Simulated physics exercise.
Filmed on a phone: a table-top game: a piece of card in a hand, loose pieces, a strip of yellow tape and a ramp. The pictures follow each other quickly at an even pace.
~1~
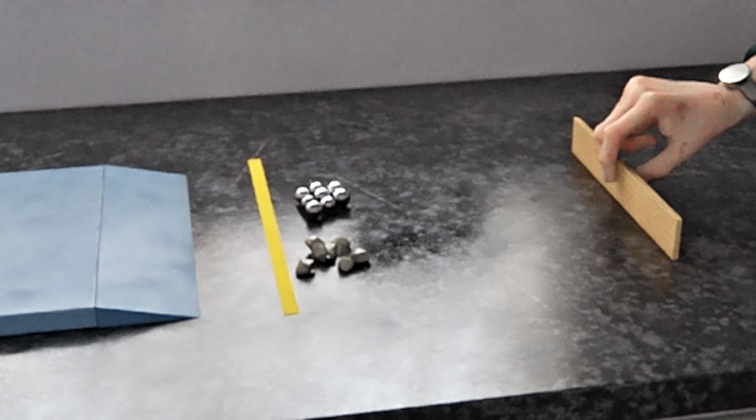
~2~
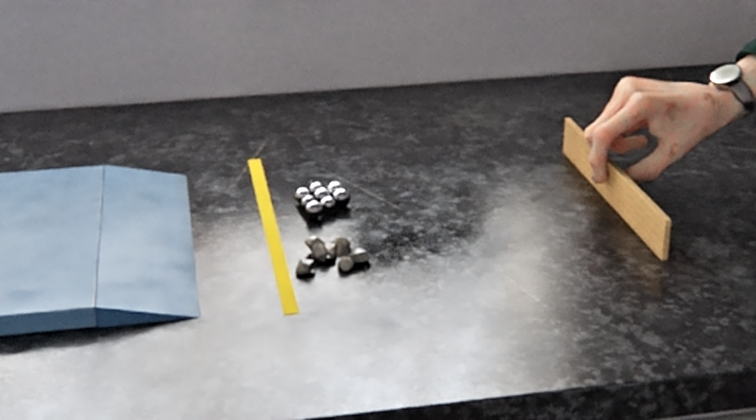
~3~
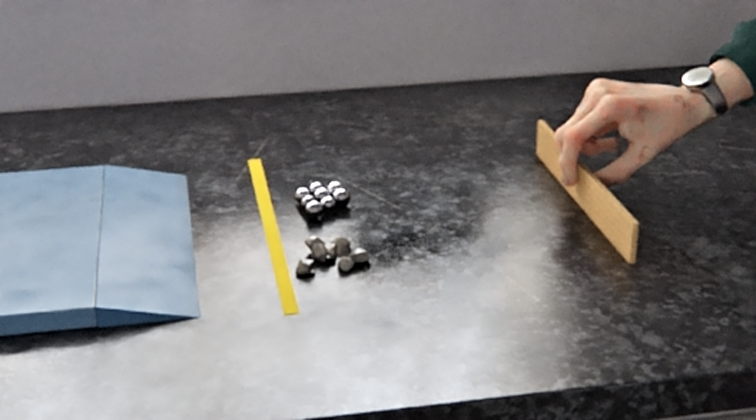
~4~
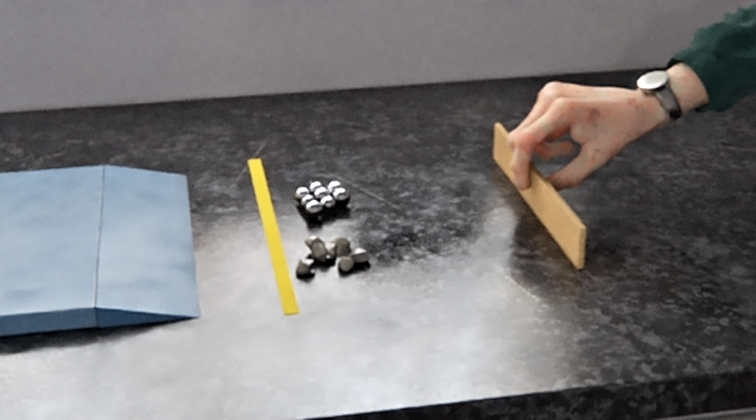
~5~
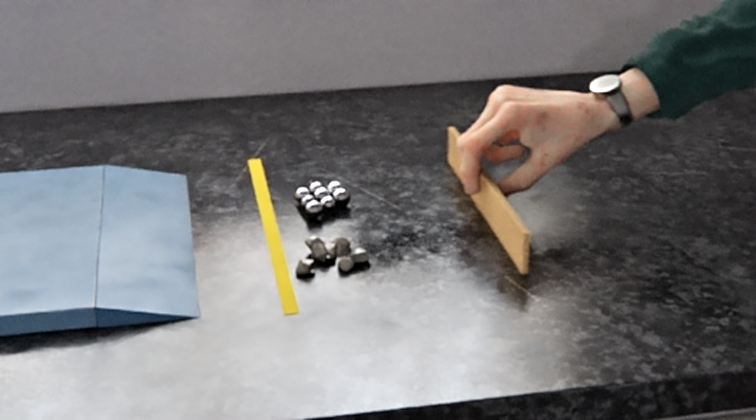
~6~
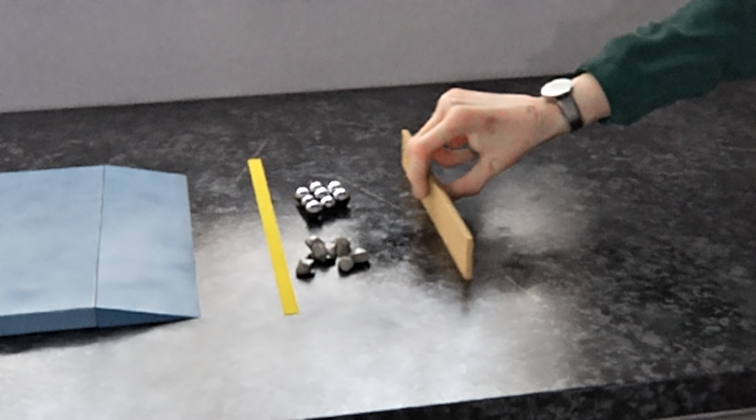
A hand with a wristwatch and dark green sleeve holds a tan piece of card upright at the right of a speckled black tabletop, seen from slightly above against a grey wall. A blue ramp lies at left, then yellow tape, with shiny steel balls behind dark bits of gravel just right of it. The hand slides the card steadily leftward, nearing the unmoving pieces, while the camera stays still.
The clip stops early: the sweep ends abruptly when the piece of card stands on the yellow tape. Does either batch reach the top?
Nearer batch: It does not make it up. Farther batch: It makes it up with some or all.
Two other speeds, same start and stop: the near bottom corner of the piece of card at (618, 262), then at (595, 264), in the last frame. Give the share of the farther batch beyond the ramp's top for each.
The first gives 0 %, the second 0 %.
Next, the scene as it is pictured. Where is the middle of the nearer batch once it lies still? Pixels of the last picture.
At about (195, 265).
Then, 0.11 s past the last view, piece of card still moving, near (334, 186); nearer batch all short of the ramp; farther batch all short of the ramp.
Then, 0.24 s past the last view, piece of card stopped at the yellow tape; nearer batch all short of the ramp; farther batch about a third on the ramp, about two thirds short of the ramp.
Then, 0.52 s past the last view, piece of card stopped at the yellow tape; nearer batch about a third on the ramp, about two thirds short of the ramp; farther batch all past the top.
Finally, piece of card stopped at the yellow tape; nearer batch none past the top, about a quarter on the ramp, most short of the ramp; farther batch all past the top.
